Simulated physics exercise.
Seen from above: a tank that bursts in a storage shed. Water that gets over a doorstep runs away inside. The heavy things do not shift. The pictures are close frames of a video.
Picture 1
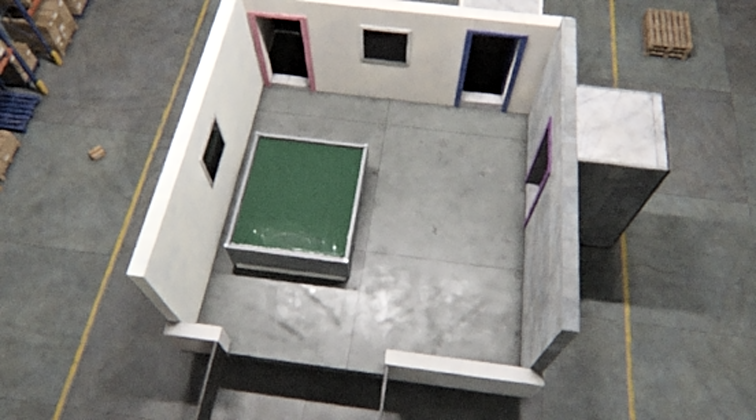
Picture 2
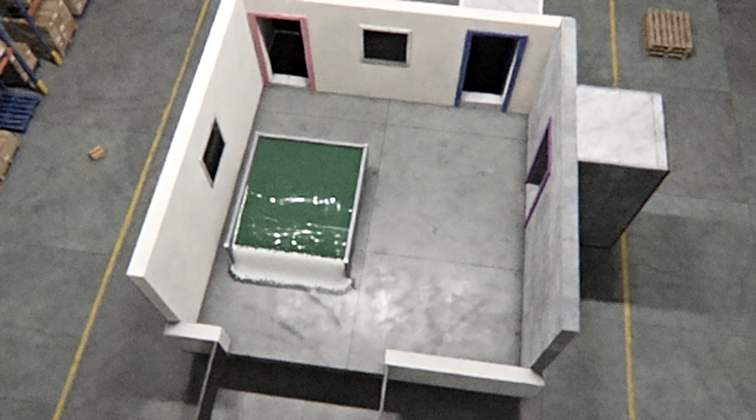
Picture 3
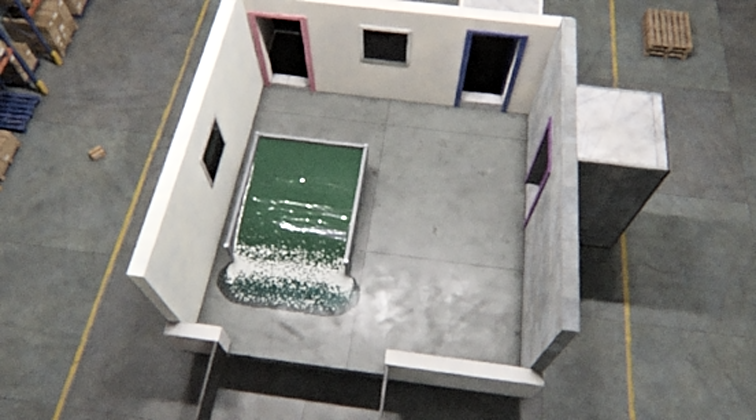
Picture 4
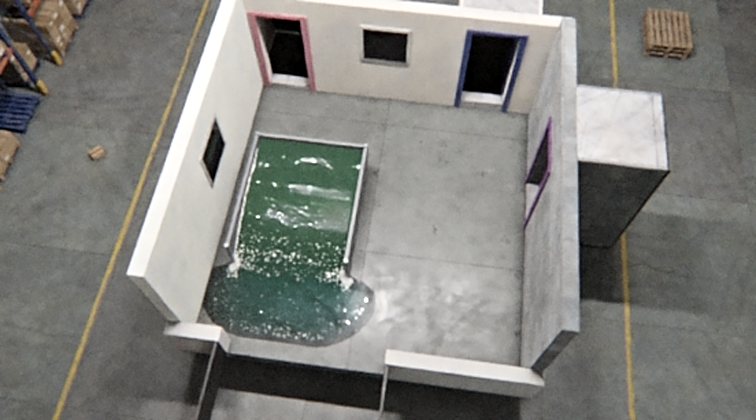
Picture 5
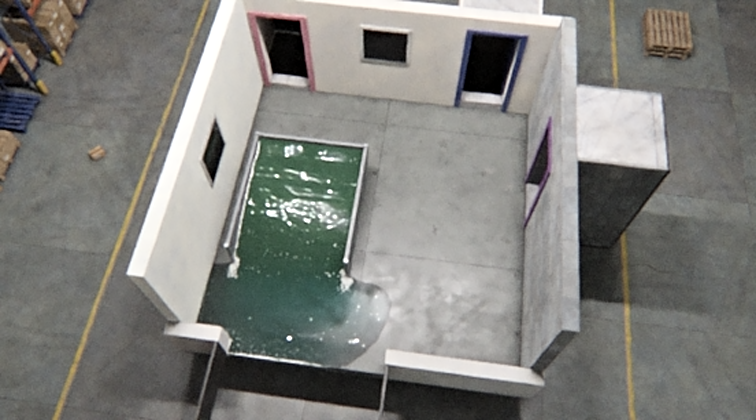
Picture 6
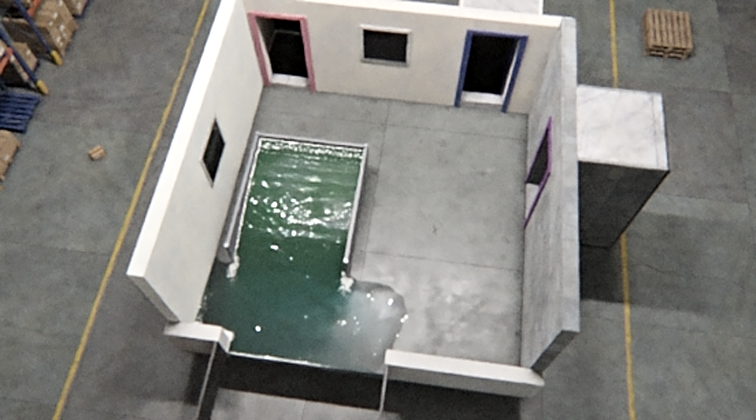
Green water sits still in an open rectangular tank inside a roofless, white-walled shed seen from above, then pours out through the tank's near end. It foams onto the grey floor, spreads in a rounded sheet to the front doorway, and widens to the right along the low front wall.
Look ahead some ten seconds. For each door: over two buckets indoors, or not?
One by one: The purple door stays under that; the blue door stays under that; the pink door stays under that.
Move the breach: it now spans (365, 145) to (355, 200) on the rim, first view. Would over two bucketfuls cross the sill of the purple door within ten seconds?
One by one: The purple door passes that mark.
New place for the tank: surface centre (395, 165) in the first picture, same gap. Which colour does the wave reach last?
It is the pink door.
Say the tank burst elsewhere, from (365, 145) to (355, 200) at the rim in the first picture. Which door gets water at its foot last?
Last comes the pink-painted one.
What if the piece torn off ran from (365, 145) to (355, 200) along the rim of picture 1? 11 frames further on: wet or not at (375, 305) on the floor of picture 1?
Answer: Dry.
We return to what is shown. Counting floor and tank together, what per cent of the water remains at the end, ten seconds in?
About 24 per cent.
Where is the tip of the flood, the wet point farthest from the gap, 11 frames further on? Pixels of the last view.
Around (506, 377).
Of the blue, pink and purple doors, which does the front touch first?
I say the pink one.
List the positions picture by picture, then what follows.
The first picture shows still water in the open tank at (300, 196).
In the second picture, the front is at (351, 282), out from the gap at (290, 263).
In the third picture, the front is at (355, 298), out from the gap at (290, 264).
In the fourth picture, the front is at (361, 321), out from the gap at (290, 265).
In the fifth picture, water pours out at (290, 265) and has run to a hidden place.
In the sixth picture, the front is at a hidden place, out from the gap at (290, 265).
A moment on, water covers 20 % of the floor; the purple door not reached, the blue door not reached, the pink door not reached.
Next, water covers 25 % of the floor; the purple door not reached, the blue door not reached, the pink door not reached.
Then, water covers 30 % of the floor; the purple door not reached, the blue door not reached, the pink door not reached.
Later, water covers 45 % of the floor; the purple door wet at the sill, nothing in, the blue door not reached, the pink door under two buckets in.
In the end, water covers 75 % of the floor; the purple door wet at the sill, nothing in, the blue door wet at the sill, nothing in, the pink door under two buckets in.
